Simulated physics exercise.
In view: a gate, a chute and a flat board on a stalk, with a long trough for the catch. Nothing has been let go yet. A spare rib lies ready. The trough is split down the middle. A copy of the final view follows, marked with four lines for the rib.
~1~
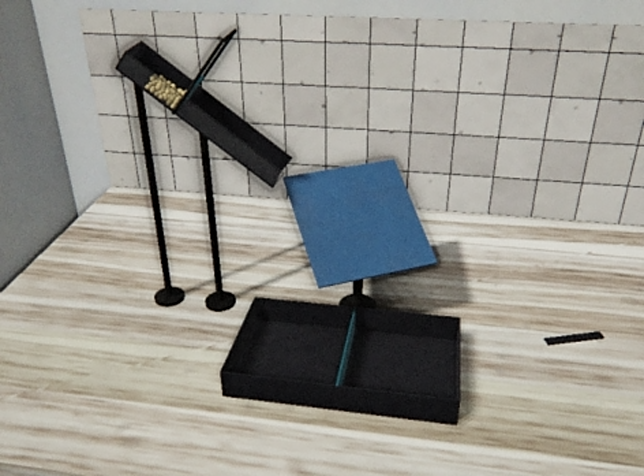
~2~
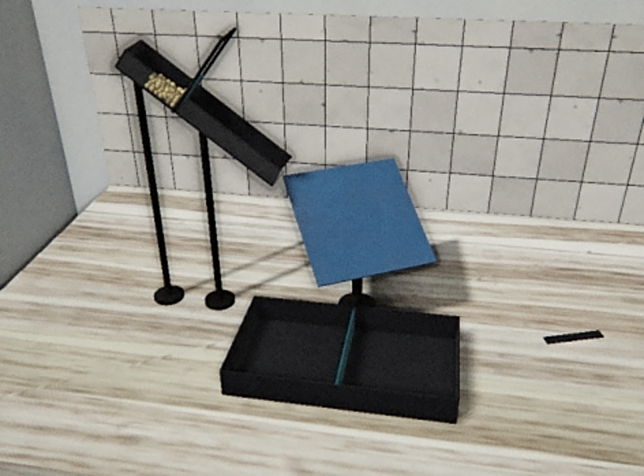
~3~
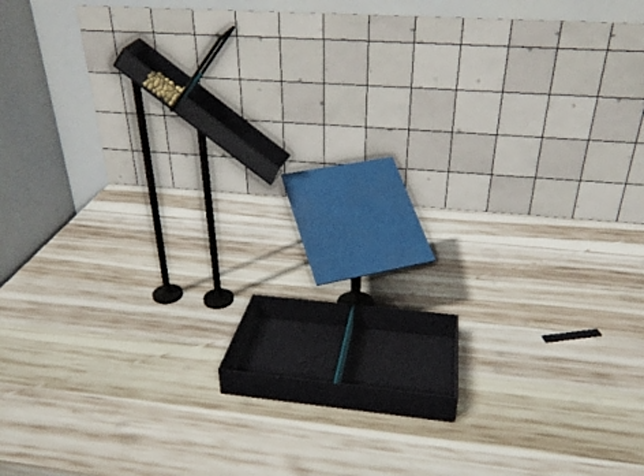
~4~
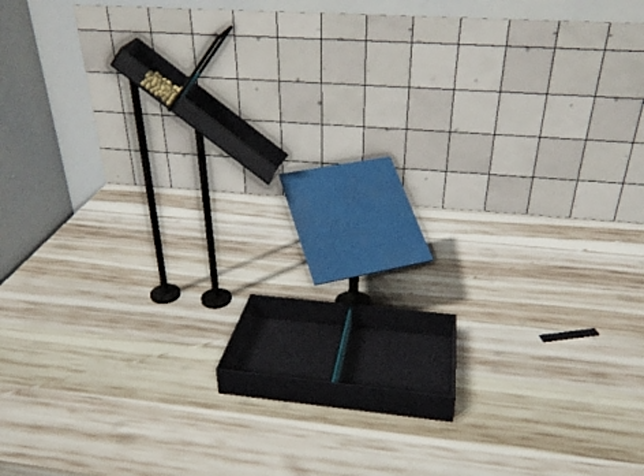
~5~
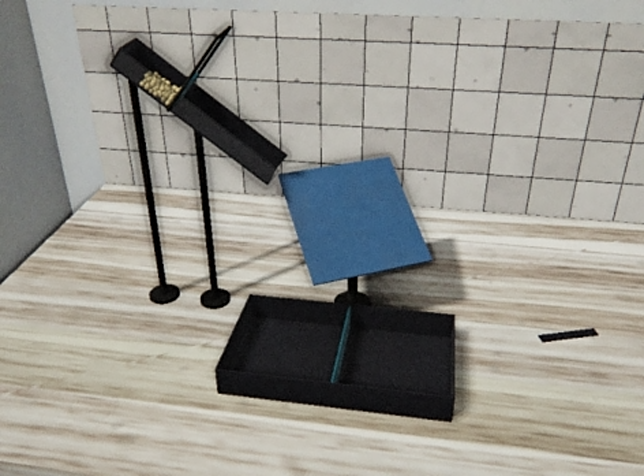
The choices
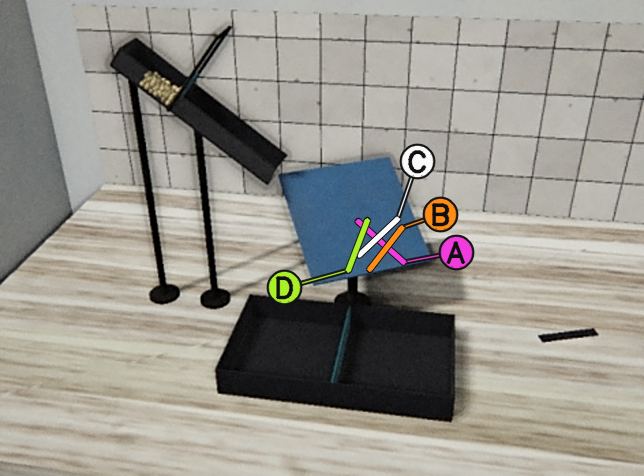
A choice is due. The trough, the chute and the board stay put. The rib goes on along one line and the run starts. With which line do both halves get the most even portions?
Use line D.
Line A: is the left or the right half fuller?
Right.
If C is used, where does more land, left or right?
Right.
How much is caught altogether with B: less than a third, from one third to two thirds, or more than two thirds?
Line B gives more than two thirds.
On the marked copy, line A from (358, 221) to (403, 262); line B from (401, 227) to (369, 269); line C from (397, 219) to (359, 255); line D from (367, 220) to (348, 270).
For line A, of what is caught, none in the left half, all in the right.
For line B, of what is caught, a stray few in the left half, nearly all in the right.
For line C, of what is caught, a stray few in the left half, nearly all in the right.
For line D, of what is caught, about two thirds in the left half, about a third in the right.
